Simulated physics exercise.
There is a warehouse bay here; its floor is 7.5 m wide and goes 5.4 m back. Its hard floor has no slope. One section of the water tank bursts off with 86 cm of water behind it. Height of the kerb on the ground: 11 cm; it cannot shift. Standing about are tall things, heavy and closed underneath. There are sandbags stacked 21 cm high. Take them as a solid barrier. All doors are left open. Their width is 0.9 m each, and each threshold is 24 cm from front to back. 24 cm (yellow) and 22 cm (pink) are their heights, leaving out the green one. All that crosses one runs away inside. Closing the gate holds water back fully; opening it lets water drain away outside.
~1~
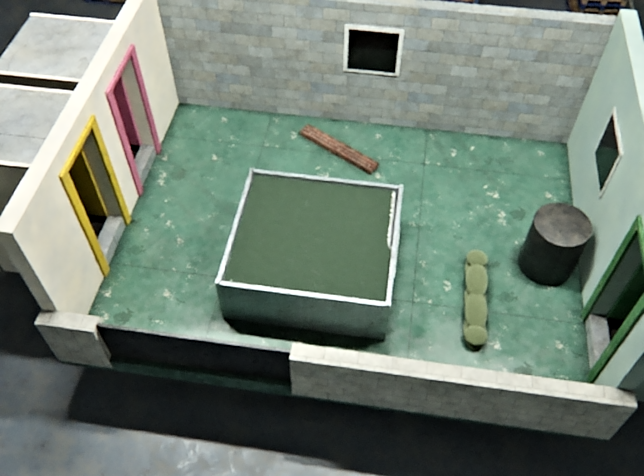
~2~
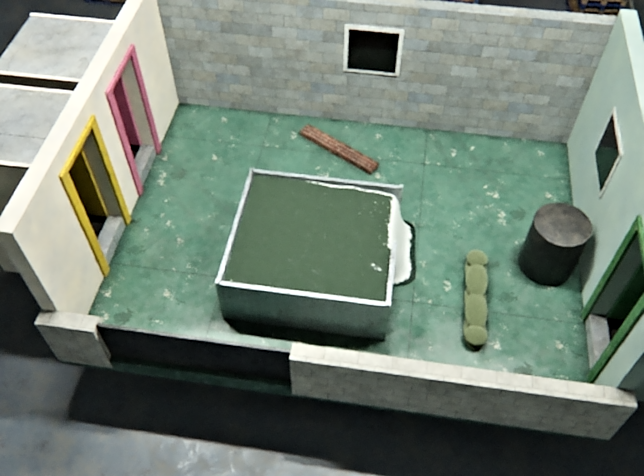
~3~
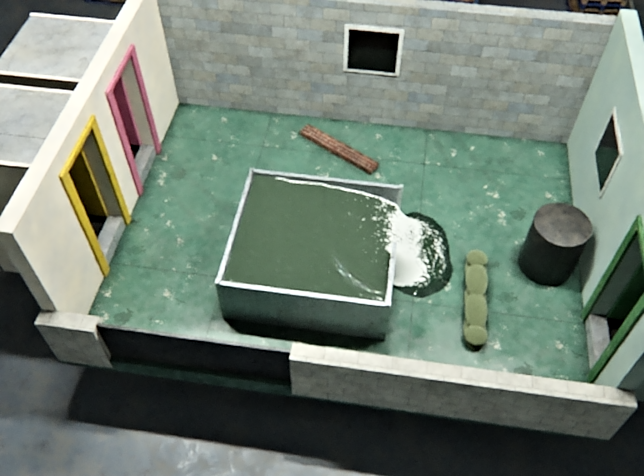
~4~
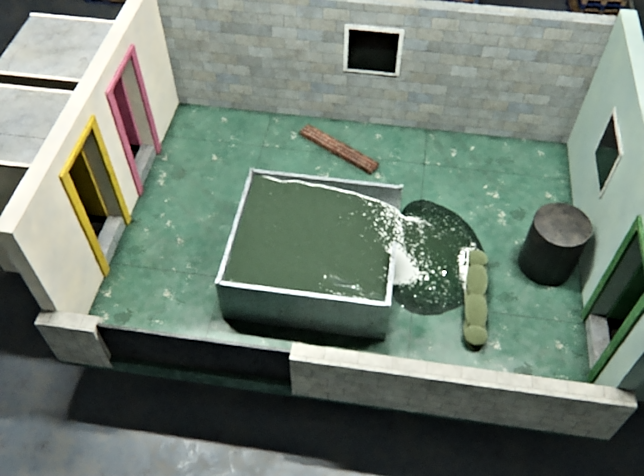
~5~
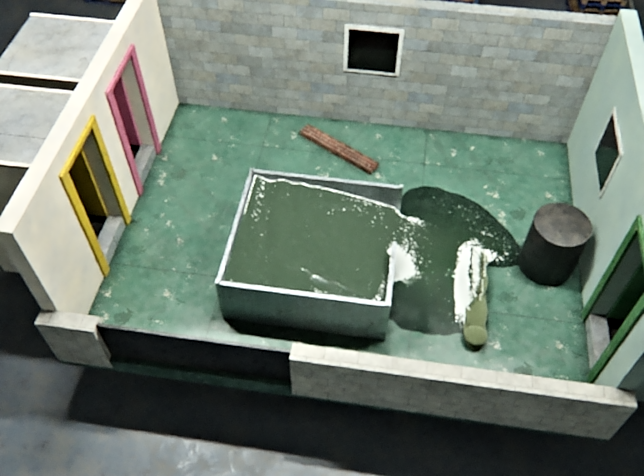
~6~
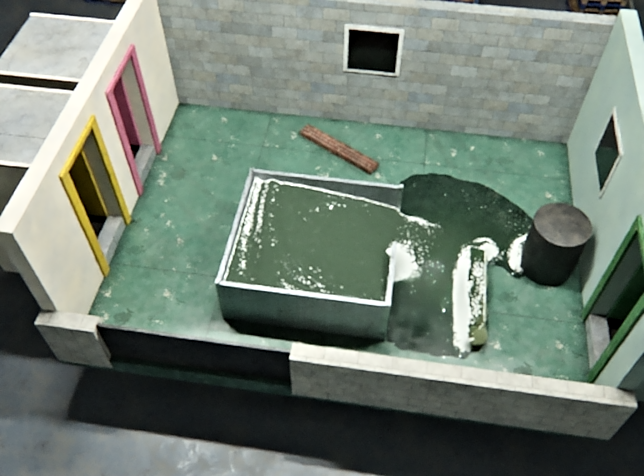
Dark green water bursts from the tank's right side and spreads around the sandbags and drum.
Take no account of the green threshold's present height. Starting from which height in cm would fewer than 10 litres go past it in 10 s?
From roughly 17 cm upwards.
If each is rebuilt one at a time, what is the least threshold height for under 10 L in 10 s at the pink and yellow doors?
Some 11.5 cm for pink, some 15 cm for yellow.
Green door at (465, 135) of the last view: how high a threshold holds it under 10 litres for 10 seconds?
About 17 cm.
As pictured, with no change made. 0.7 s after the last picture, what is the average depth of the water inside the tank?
Near 61 cm, averaged.
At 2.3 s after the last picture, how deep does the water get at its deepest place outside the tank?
I'd estimate roughly 43 cm.
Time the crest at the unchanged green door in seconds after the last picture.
Around 2.6 seconds.
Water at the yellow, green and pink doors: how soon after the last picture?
Arrival times - yellow 4.5 s, green 0.8 s, pink 4.5 s.
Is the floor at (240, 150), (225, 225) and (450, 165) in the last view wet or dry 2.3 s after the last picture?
Spot one bone dry, spot two bone dry, spot three awash.
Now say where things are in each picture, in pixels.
The first picture shows still water, 86 cm deep, in the water tank at (315, 235); the green door at (611, 312) is dry.
In the second picture, the gap is at (393, 238), the front 0.3 m out at (410, 276); the back of the water tank holds 86 cm.
In the third picture, water pours out at (393, 240) and has run 0.9 m, to (444, 277); about 14 cm deep outside, 86 cm at the back.
In the fourth picture, the front is at (479, 257), 1.4 m from the gap at (392, 241); 2.2 m2 of floor is wet, 86 cm left at the back.
In the fifth picture, water pours out at (392, 241) and has run 2.0 m, to (516, 259); about 8 cm deep outside, 84 cm at the back.
In the sixth picture, the front is at a hidden place, 2.5 m from the gap at (392, 241); 5.2 m2 of floor is wet, 75 cm left at the back; the green door at (611, 312), 3.3 m from the gap, is still 1.6 m from the nearest water.
Then, 0.7 s after the last picture water covers 35 % of the floor, deepest (46 cm) near (405, 245); it has not reached the green door.
Then, 2.3 s after the last picture water covers 50 % of the floor, deepest (43 cm) near (542, 147); 19 cm at the green door, 0 litres in over its 24 cm threshold.
Then, 9.3 s after the last picture water covers 95 % of the floor, deepest (19 cm) near (77, 341); 13 cm at the green door, 0 litres in over its 24 cm threshold.
At the green door as built, the water peaked near 21 cm, 2.5 s after the last picture.
Run again over the same 10 s with other heights there, 22 litres in over 15 cm, 2 litres over 20.5 cm. The limit of 10 litres is kept from about 17 cm up.
